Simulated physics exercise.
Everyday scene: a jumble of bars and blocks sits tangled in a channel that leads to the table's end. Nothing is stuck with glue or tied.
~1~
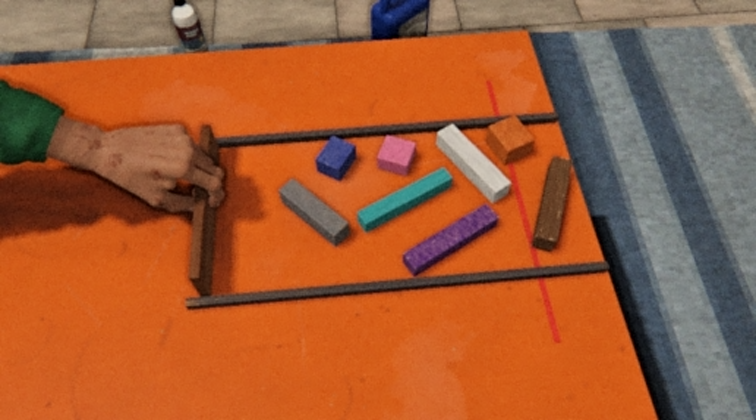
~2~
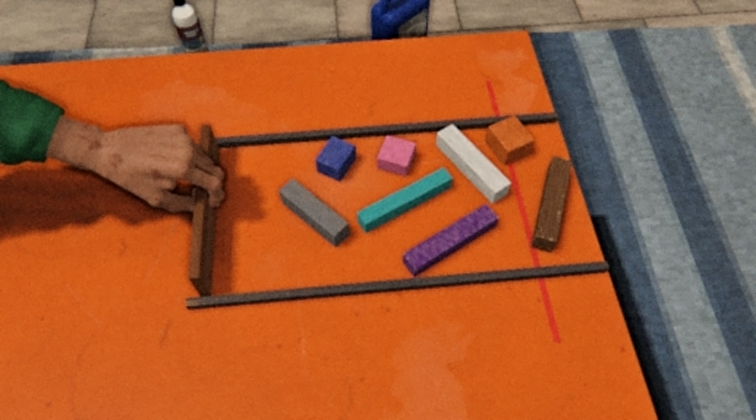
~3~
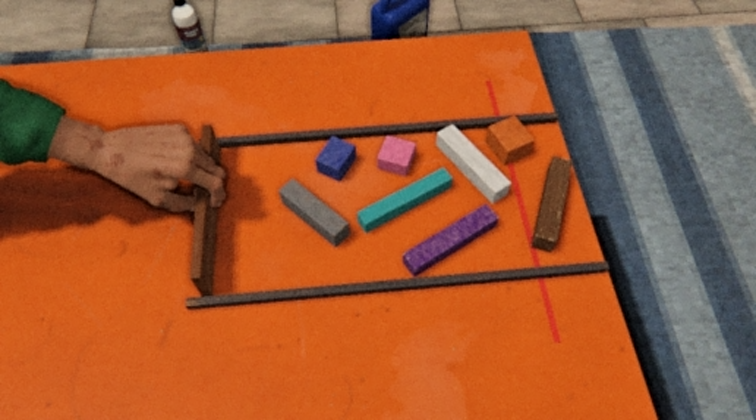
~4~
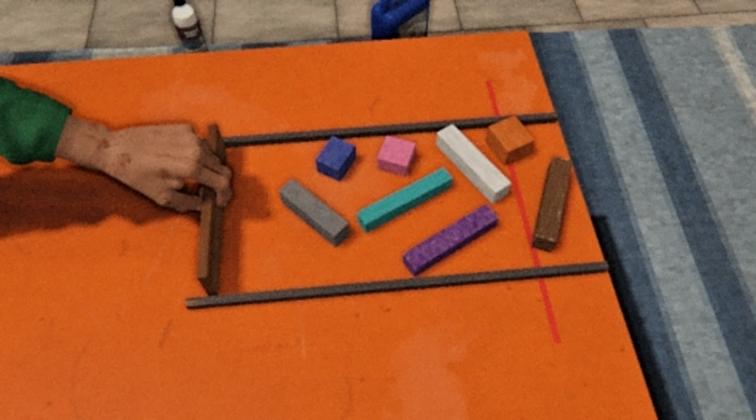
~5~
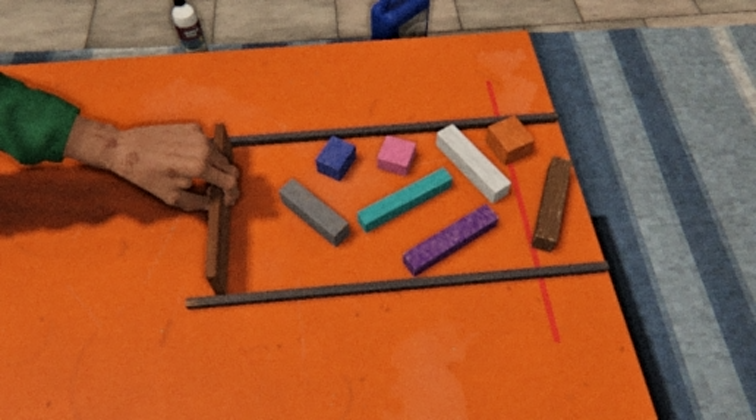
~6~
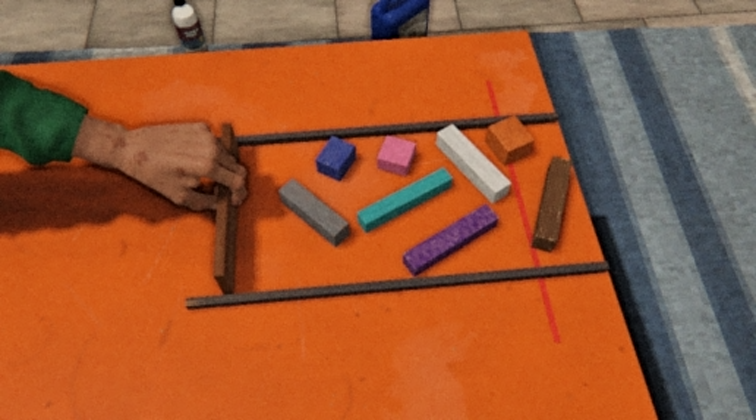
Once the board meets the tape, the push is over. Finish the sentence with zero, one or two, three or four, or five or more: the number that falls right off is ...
The number that falls right off is three or four.
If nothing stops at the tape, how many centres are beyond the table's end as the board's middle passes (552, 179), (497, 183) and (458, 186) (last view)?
Going through the three places, I get 6, 3 and 0.
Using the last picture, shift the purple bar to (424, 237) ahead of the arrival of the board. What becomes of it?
So it does not drop, then.
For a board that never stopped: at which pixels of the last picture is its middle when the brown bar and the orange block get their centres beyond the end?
I'd put it close to (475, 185), and close to (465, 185) for the other one.
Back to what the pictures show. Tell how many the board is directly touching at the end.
3 in contact.
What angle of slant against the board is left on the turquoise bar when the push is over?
It comes to around 30 degrees.
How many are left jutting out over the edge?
Overhanging: 2.
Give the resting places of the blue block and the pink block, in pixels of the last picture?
(520, 140) and (548, 138).
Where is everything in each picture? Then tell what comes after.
In the first frame, brown bar (552, 203); orange block (510, 140); white bar (472, 163); board (206, 207); tape (518, 193).
In the second frame, orange block (509, 141); purple bar (451, 240).
In the third frame, white bar (472, 163); grey bar (314, 212).
In the fourth frame, brown bar (552, 203); board (213, 206).
In the fifth frame, orange block (509, 141); blue block (336, 159).
In the sixth frame, brown bar (552, 203); orange block (509, 141); white bar (472, 163); board (228, 205); tape (518, 193).
Early on, none off yet; brown bar at rest near (552, 203); orange block at rest near (509, 141); white bar at rest near (472, 163).
Finally, the number that fall off is three or four; lost, white bar, orange block and brown bar.
